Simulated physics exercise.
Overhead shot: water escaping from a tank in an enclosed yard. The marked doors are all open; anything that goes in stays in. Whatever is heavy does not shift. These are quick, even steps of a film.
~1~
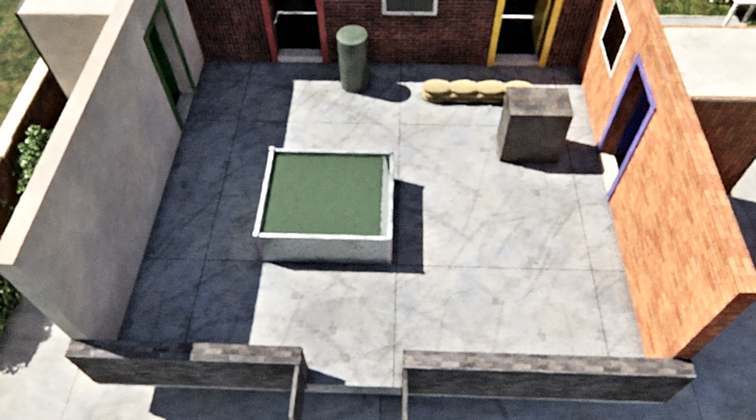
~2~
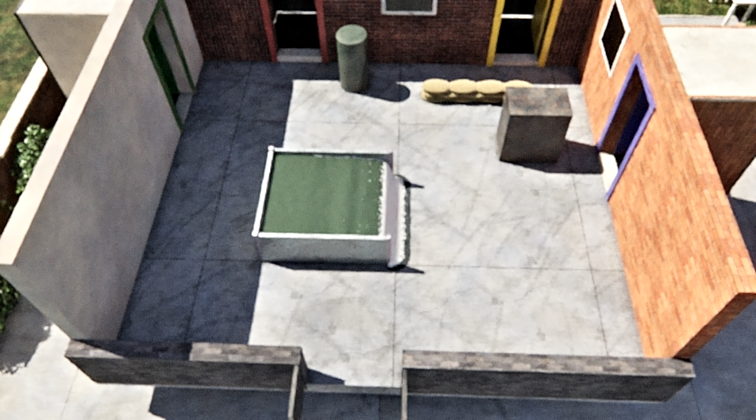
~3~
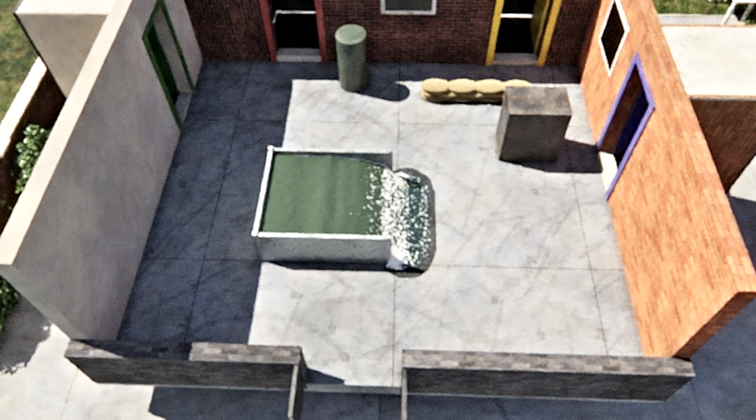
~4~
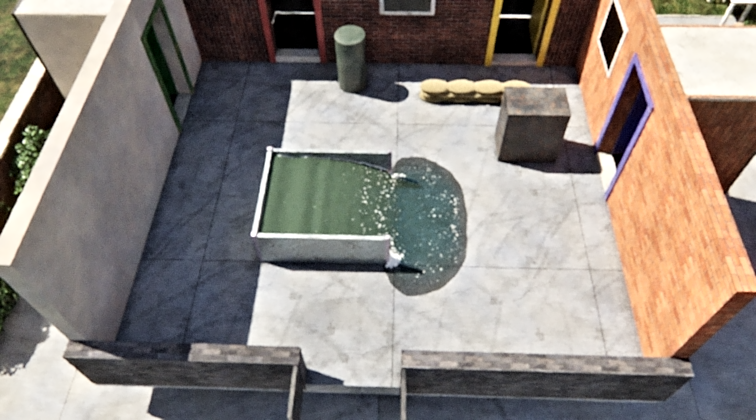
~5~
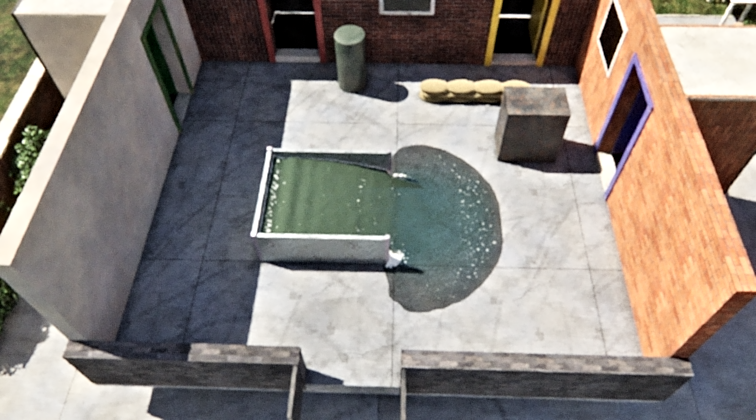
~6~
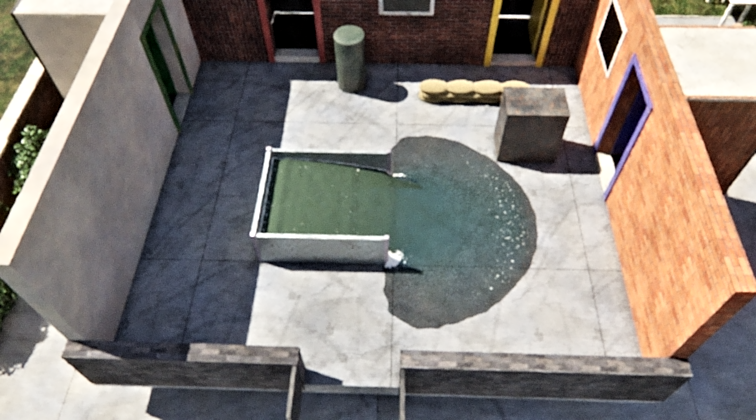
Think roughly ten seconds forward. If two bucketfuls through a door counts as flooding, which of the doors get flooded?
The red door does not get flooded; the yellow door does not get flooded; the blue door gets flooded; the green door does not get flooded.
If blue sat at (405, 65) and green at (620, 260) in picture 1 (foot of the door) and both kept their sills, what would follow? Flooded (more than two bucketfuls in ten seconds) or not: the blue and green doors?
I'd say blue falls short, while green overflows.
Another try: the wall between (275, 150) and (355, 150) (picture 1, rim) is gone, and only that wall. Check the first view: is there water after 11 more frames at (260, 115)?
Answer: Awash.
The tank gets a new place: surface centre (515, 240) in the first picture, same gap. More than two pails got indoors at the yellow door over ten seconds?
Yellow: Overshoots.
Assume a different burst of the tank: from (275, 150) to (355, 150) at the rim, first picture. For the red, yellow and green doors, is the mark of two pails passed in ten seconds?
I'd say the red one crosses the line, the yellow one stays shy of the line and the green one crosses the line.
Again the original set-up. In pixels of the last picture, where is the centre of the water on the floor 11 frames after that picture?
My guess is about (457, 226).
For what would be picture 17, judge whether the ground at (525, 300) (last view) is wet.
I'd say drenched there.
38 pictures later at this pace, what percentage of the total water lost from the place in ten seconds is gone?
About 85 per cent.
A moment on, water covers 30 % of the floor; the red door not reached, the yellow door not reached, the blue door under two buckets in, the green door not reached.
Next, water covers 35 % of the floor; the red door not reached, the yellow door not reached, the blue door over two buckets in, the green door not reached.
Then, water covers 40 % of the floor; the red door not reached, the yellow door not reached, the blue door far over two buckets in, the green door not reached.
Later, water covers 60 % of the floor; the red door not reached, the yellow door wet at the sill, nothing in, the blue door far over two buckets in, the green door not reached.
In the end, water covers 90 % of the floor; the red door wet at the sill, nothing in, the yellow door wet at the sill, nothing in, the blue door far over two buckets in, the green door not reached.
